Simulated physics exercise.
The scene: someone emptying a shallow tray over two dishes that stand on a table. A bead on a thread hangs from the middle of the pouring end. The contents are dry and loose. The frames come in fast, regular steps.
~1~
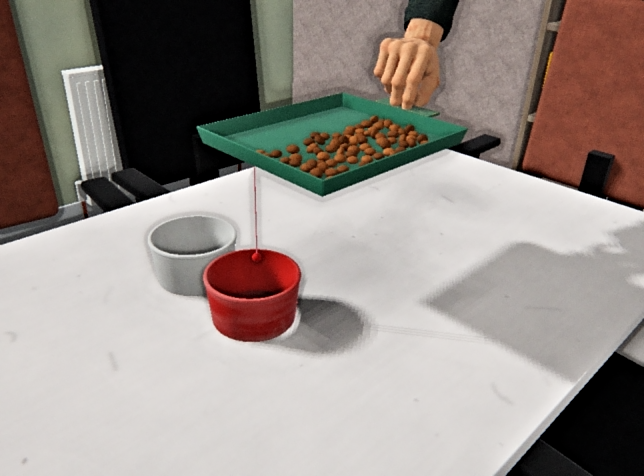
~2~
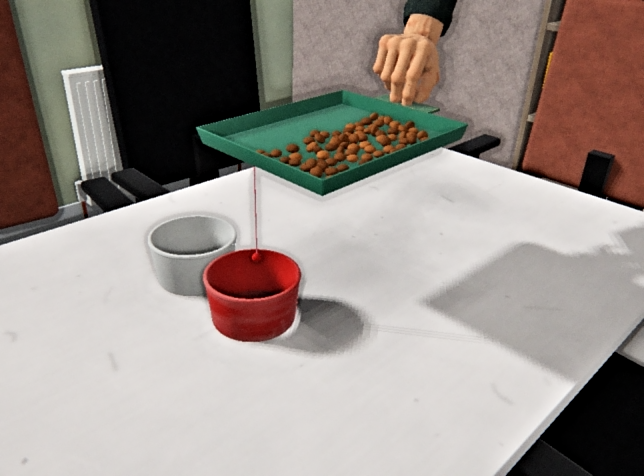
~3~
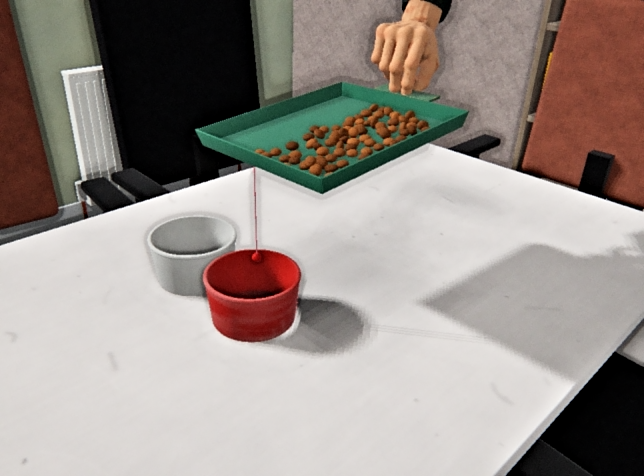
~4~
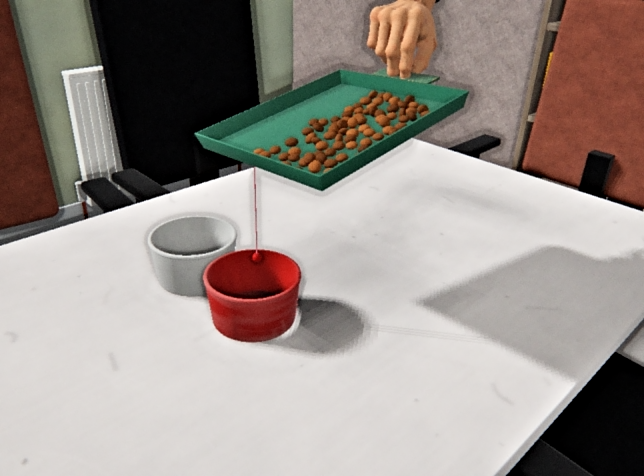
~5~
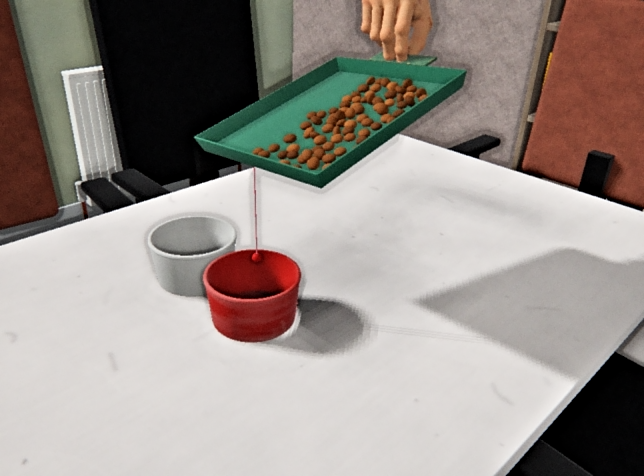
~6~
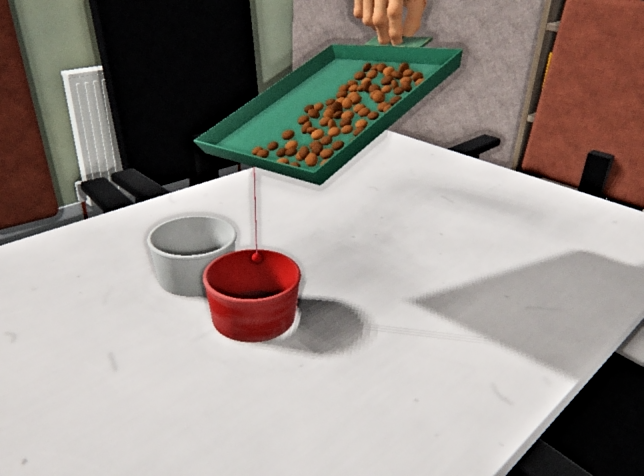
Above a white table with two dishes, a hand gradually tilts a green tray of kibble.
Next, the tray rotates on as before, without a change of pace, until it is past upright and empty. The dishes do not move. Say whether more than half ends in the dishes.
They take over half between them.
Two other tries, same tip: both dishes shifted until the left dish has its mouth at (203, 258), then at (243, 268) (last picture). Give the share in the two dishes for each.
In turn 80 and 40 in a hundred.
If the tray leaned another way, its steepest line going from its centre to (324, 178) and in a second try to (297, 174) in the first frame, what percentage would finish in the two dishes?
In turn 10 and 10 in a hundred.
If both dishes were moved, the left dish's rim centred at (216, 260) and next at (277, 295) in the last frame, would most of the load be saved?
One: Above a half. Two: Below a half.
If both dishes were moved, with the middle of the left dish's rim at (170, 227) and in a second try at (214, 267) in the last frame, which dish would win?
In turn: The right one; the left-hand dish.
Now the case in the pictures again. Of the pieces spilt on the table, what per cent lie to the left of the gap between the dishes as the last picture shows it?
Roughly 90 in a hundred.
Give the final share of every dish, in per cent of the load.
About: Left dish 40, right dish 30 per cent.
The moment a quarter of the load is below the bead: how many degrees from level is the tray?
Near 90 degrees.
Shortly afterwards, tray tipped steeply; all but a few on the tray; only a few in the air.
Next, tray tipped past a quarter turn; near a quarter on the tray; a little in the right dish; near a quarter in the left dish; near a quarter outside both; near a quarter in the air.
Some moments later, tray tipped past a quarter turn; near a quarter in the right dish; near a third in the left dish; near a third outside both.
In the end, tray tipped past a quarter turn; near a quarter in the right dish; near a third in the left dish; near a third outside both.
